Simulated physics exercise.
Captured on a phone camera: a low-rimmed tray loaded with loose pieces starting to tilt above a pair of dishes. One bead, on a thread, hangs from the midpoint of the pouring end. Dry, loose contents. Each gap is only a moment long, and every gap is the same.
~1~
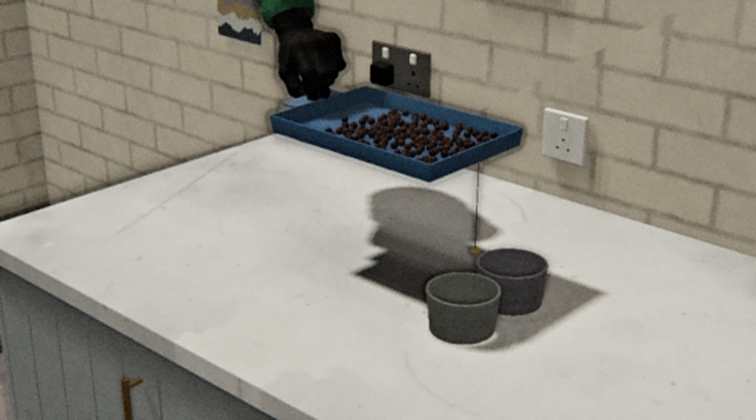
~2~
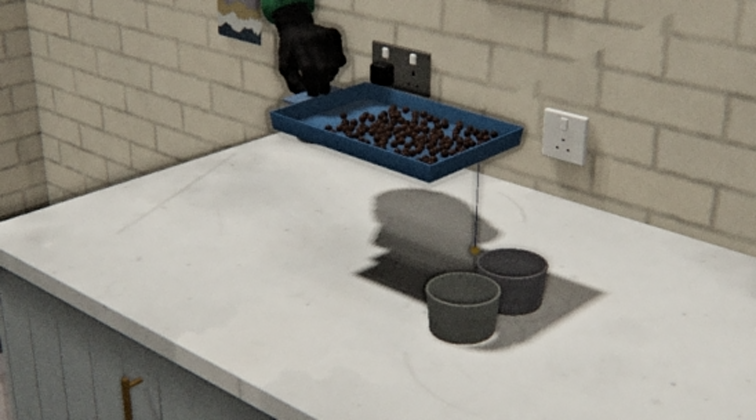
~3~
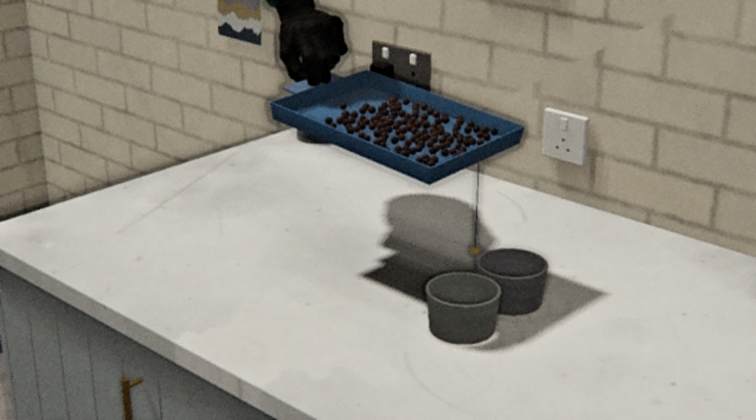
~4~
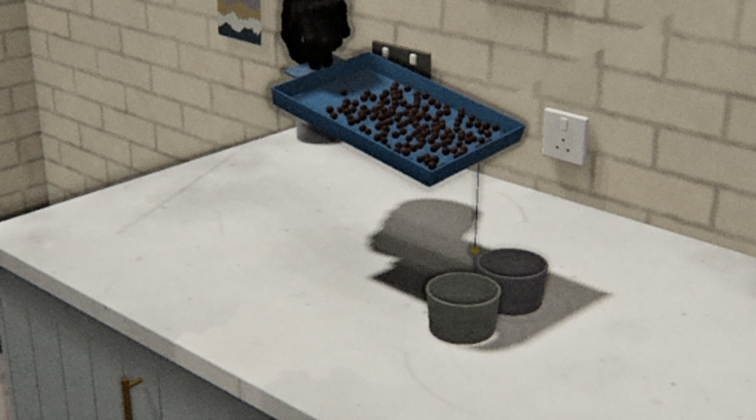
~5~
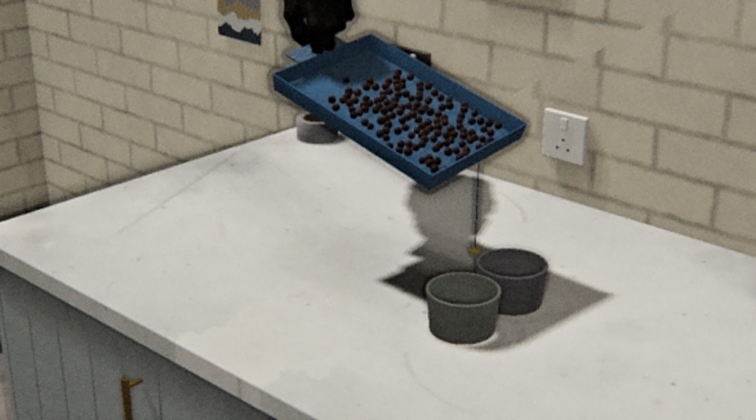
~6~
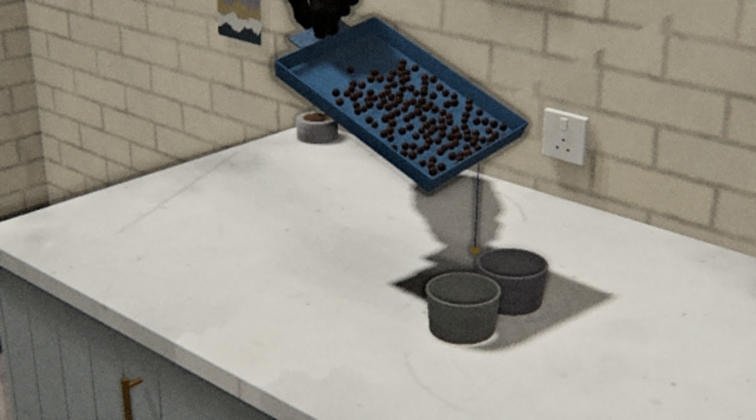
A dark gloved hand steadily tilts a blue tray, and the brown balls start shifting.
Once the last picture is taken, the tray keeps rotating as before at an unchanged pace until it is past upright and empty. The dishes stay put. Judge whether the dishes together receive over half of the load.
Most gets caught.
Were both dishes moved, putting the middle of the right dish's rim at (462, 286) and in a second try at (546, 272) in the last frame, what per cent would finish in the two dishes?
I'd say about 70 percent, followed by about 20 percent.
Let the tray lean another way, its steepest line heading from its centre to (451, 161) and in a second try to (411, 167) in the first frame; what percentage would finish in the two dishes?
60 %, give or take, and then 50 %.
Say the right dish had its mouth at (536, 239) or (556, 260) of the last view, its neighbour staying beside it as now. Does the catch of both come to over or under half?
For the two tries in order: Not as much as half, not as much as half.
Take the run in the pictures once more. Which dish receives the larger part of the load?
The one you want is the left of the two.
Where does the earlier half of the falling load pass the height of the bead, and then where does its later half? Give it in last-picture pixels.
It goes through near (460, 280) first, then near (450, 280).
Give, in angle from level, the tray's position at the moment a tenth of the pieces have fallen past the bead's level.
Around 80°, give or take.
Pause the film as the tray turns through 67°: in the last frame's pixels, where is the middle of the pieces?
I'd put the middle of the pieces at roughly (449, 156).
Shortly afterwards, tray tipped steeply; all but a few on the tray; only a few outside both; a little in the air.
Next, tray tipped past a quarter turn; near a quarter on the tray; near a third in the left dish; a little outside both; near a quarter in the air.
Some moments later, tray tipped past a quarter turn; the bulk in the left dish; near a quarter outside both; only a few in the air.
In the end, tray tipped past a quarter turn; the bulk in the left dish; none at all in the right dish; near a quarter outside both.
